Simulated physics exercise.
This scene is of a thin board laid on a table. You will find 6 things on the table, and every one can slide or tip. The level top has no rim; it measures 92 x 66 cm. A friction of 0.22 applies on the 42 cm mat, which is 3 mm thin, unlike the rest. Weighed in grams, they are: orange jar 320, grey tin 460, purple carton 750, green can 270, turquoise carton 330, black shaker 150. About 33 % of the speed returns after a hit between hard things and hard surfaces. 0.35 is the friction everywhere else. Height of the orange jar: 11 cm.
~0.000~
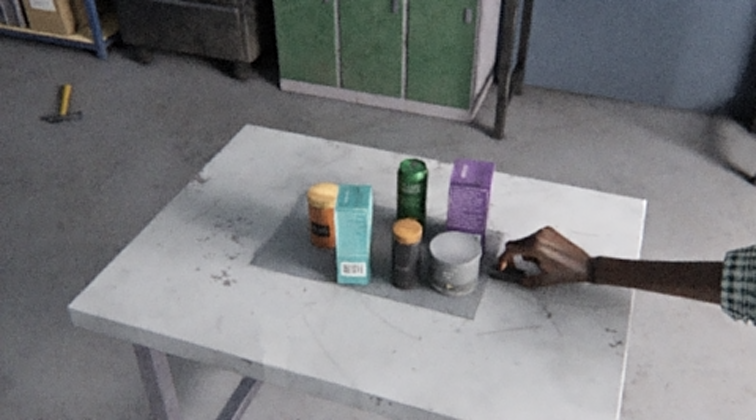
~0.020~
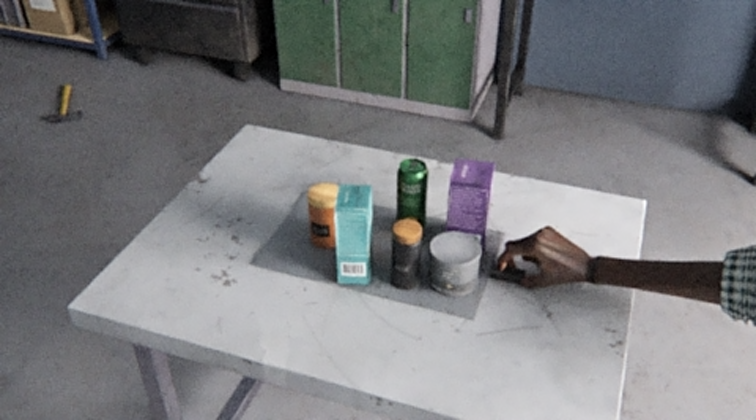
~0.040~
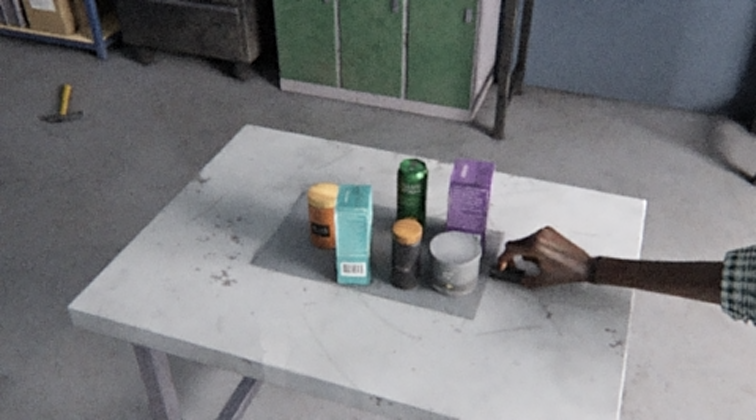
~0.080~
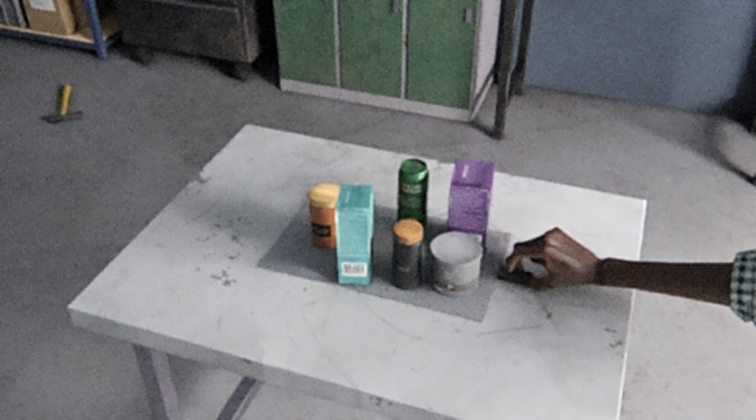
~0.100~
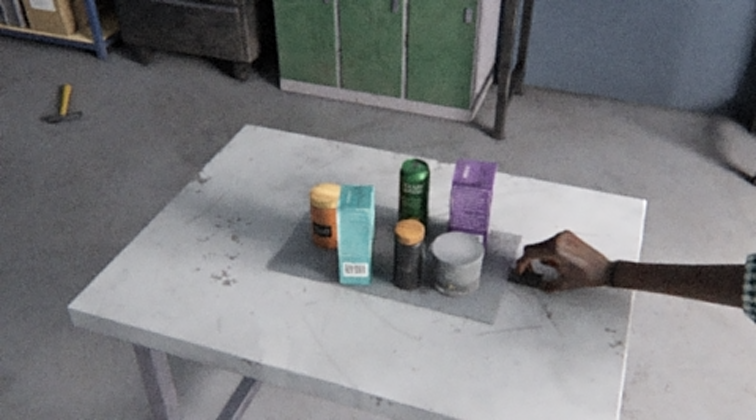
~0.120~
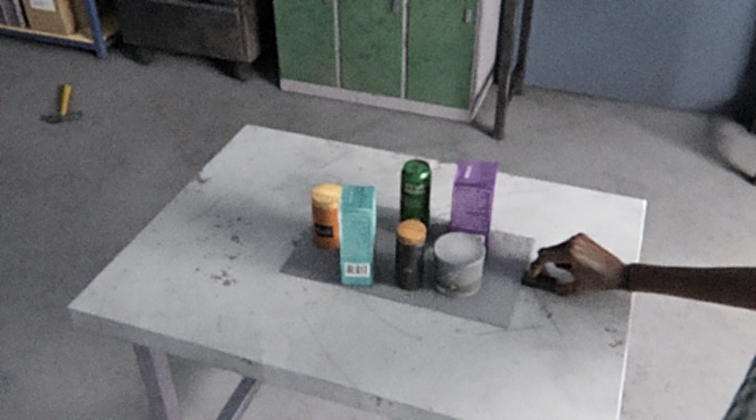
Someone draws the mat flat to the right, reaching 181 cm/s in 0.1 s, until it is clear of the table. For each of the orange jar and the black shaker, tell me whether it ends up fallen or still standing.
Orange jar: Still standing; black shaker: Fallen.
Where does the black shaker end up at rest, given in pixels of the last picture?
It finishes at roughly (482, 337).
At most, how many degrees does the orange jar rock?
The peak tilt is 2°.
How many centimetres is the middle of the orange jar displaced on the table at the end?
3 cm.
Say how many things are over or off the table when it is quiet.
1.
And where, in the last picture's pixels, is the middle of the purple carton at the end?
(574, 232), roughly.
Around 0.32 s, 42 cm of pull; black shaker shifted 8 cm near (452, 266); orange jar shifted 3 cm near (342, 220); turquoise carton at 7° to upright.
Around 0.52 s, 78 cm of pull; black shaker at 44° to upright near (484, 274); orange jar shifted 3 cm near (342, 220); green can at 18° to upright.
Finally (2.7 s), on their side or leaning hard on the table, black shaker; not toppled but over 6 cm from the start, grey tin, purple carton and green can; the other 2 still in place (within 6 cm). Final places as that camera would see them, orange jar near (342, 221), black shaker near (482, 337).
